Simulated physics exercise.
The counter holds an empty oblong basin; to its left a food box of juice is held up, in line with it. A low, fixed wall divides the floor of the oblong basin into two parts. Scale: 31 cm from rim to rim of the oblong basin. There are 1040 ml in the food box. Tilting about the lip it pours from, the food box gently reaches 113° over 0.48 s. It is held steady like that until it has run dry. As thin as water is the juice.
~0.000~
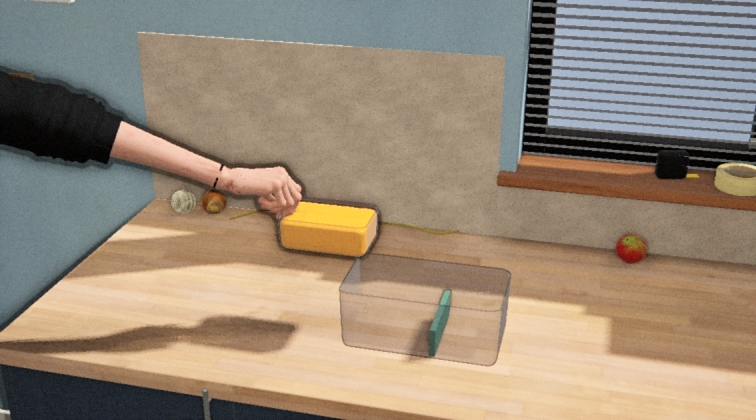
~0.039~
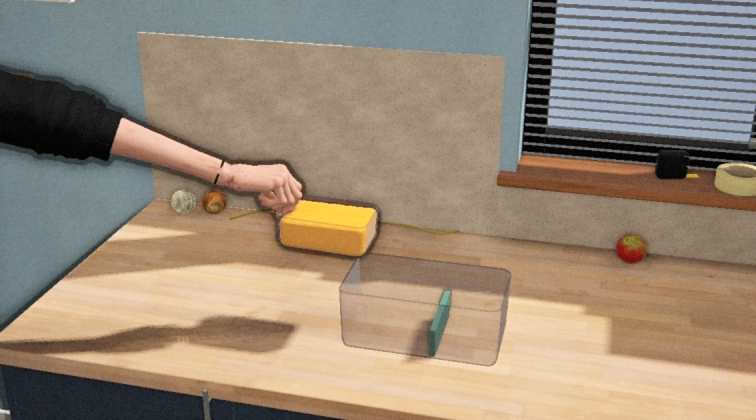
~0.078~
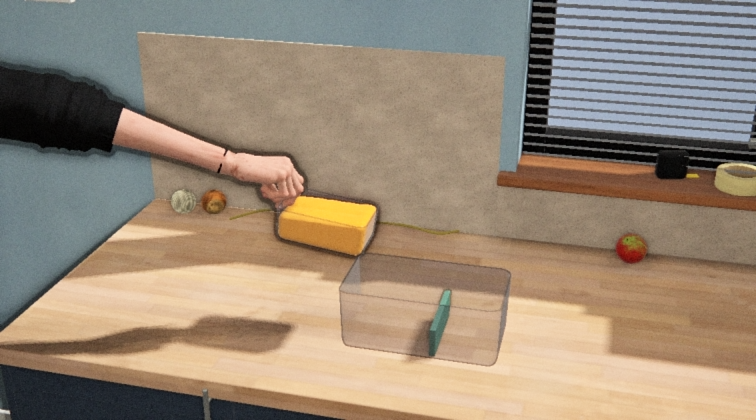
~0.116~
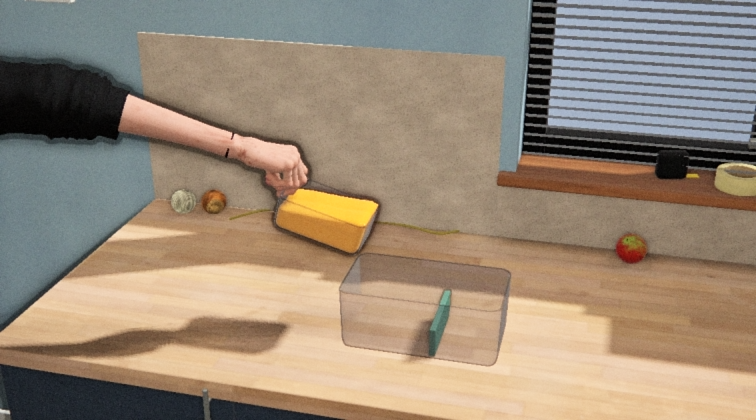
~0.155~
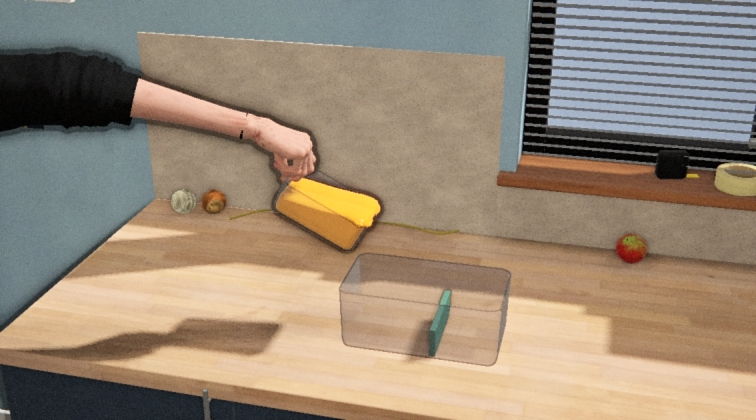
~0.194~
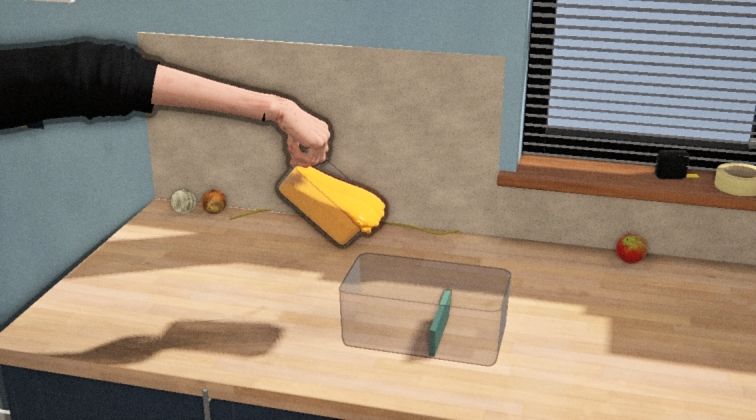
A hand tilting a yellow box of juice further and further toward a clear, oblong basin on a sunlit wooden counter.
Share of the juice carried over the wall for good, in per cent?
Near 22 per cent.
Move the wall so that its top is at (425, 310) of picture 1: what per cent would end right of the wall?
Roughly 50 %.
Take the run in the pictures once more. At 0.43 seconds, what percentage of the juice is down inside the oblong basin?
I'd estimate some 12 percent of the liquid.
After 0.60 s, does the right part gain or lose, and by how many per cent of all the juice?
It goes lower by about 10 %.
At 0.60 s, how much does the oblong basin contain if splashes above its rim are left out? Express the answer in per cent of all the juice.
Value: Approx. 88 %.
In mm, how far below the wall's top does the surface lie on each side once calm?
Left 34 mm, right 48 mm.
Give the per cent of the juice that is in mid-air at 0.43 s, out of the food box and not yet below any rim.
Estimate: About 62 % of all of it.
By 0.43 s the tilt is 110° and 26 per cent is still to pour, 12 is left of the wall and 0 right of it.
By 0.60 s the tilt is 113° and 2 per cent is still to pour, 58 is left of the wall and 31 right of it.
By 0.78 s the tilt is 113° and 0 per cent is still to pour, 60 is left of the wall and 17 right of it.
By 0.98 s the tilt is 113° and 0 per cent is still to pour, 69 is left of the wall and 22 right of it.
At rest 70 per cent lies left of the wall, 22 right of it and 8 outside.
